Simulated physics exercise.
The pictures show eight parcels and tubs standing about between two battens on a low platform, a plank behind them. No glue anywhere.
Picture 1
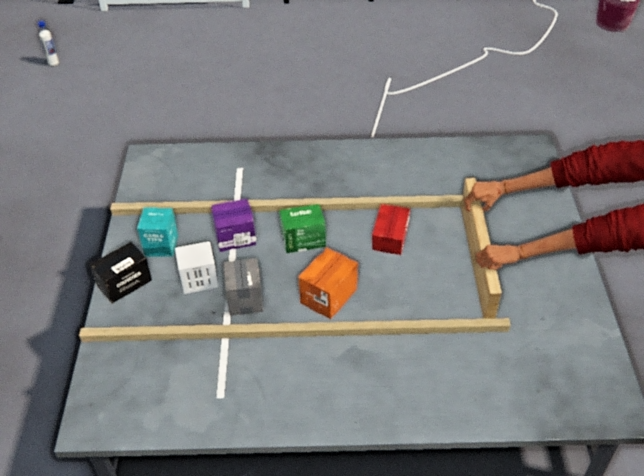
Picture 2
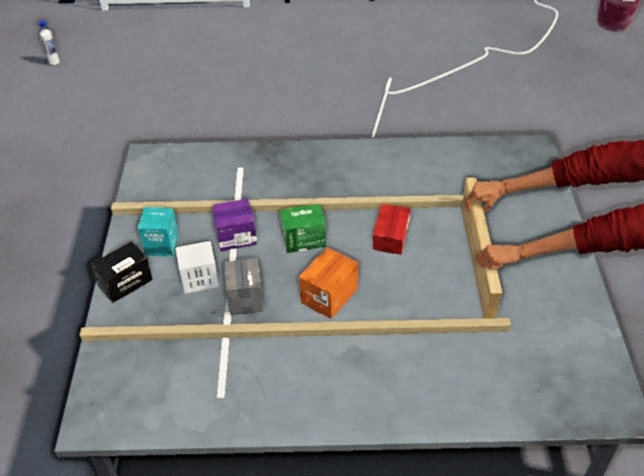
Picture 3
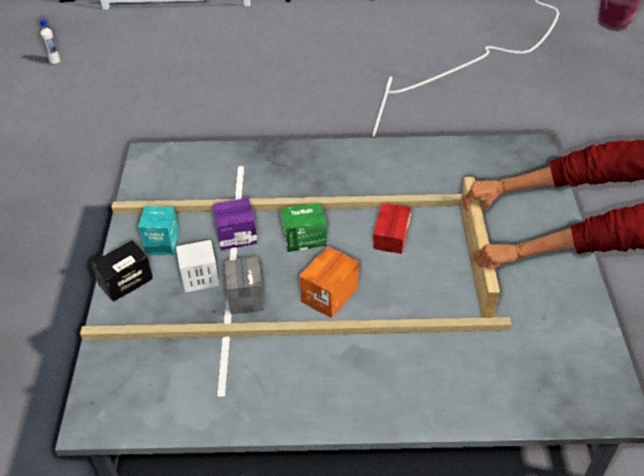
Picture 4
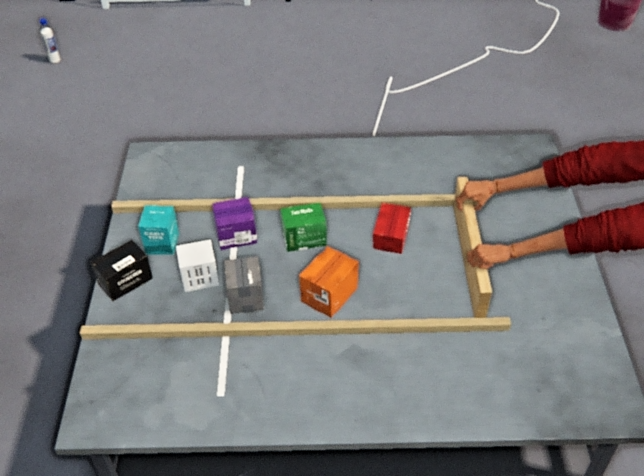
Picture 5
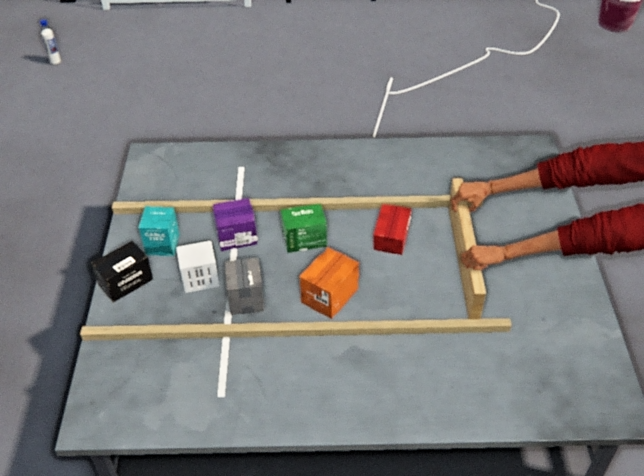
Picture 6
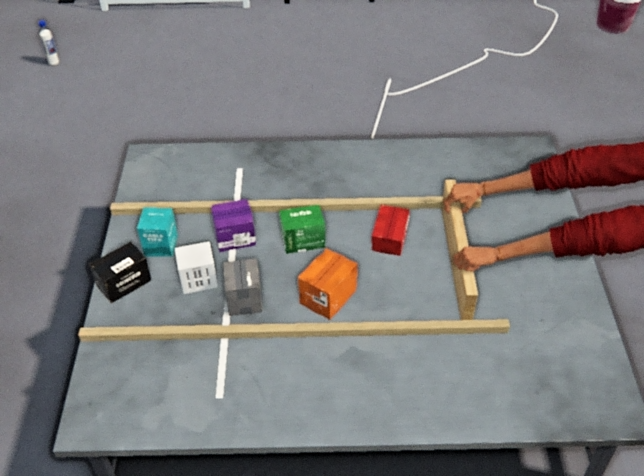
Two hands in dark red sleeves grip an upright wooden plank at the right of a low grey platform, seen from above at an angle. Between two pale battens stand eight boxes: black, turquoise, white, purple and grey around a white tape line at left, green and orange mid-way, red nearer the plank. The hands slide the plank slightly left, while the boxes and view stay practically still.
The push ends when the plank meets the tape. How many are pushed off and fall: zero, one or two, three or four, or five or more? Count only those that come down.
In the end the number that fall off is zero.
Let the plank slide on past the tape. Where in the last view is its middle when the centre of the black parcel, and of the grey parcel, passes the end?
Its middle is around (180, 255) and around (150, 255).
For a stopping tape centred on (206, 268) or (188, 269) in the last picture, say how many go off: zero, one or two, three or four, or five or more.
Taking them in turn, 1 or 2; 1 or 2.
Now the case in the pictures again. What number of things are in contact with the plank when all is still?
The number is 2.
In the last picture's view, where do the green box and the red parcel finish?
The green box at (182, 229), the red parcel at (218, 235).
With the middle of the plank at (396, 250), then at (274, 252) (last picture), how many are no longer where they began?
At the one place 1, at the other 7.
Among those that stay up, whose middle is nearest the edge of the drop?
The turquoise box.
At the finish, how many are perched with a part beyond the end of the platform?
2 of them.
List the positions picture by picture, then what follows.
The first picture shows black parcel (122, 272); turquoise box (158, 232); white crate (197, 268); plank (479, 247); tape (231, 268).
The second picture shows turquoise box (159, 232); red parcel (391, 229).
The third picture shows white crate (198, 266); purple parcel (235, 224).
The fourth picture shows black parcel (123, 270); plank (471, 246).
The fifth picture shows turquoise box (160, 231); orange parcel (330, 283).
The sixth picture shows black parcel (121, 272); turquoise box (158, 232); white crate (196, 268); plank (458, 248); tape (231, 268).
Soon after, none off yet; black parcel at rest near (121, 272); turquoise box at rest near (158, 232); white crate at rest near (196, 268).
After that, none off yet; black parcel at rest near (121, 272); turquoise box displaced a little near (149, 233); white crate displaced a little near (185, 266).
In the end, the number that fall off is zero.
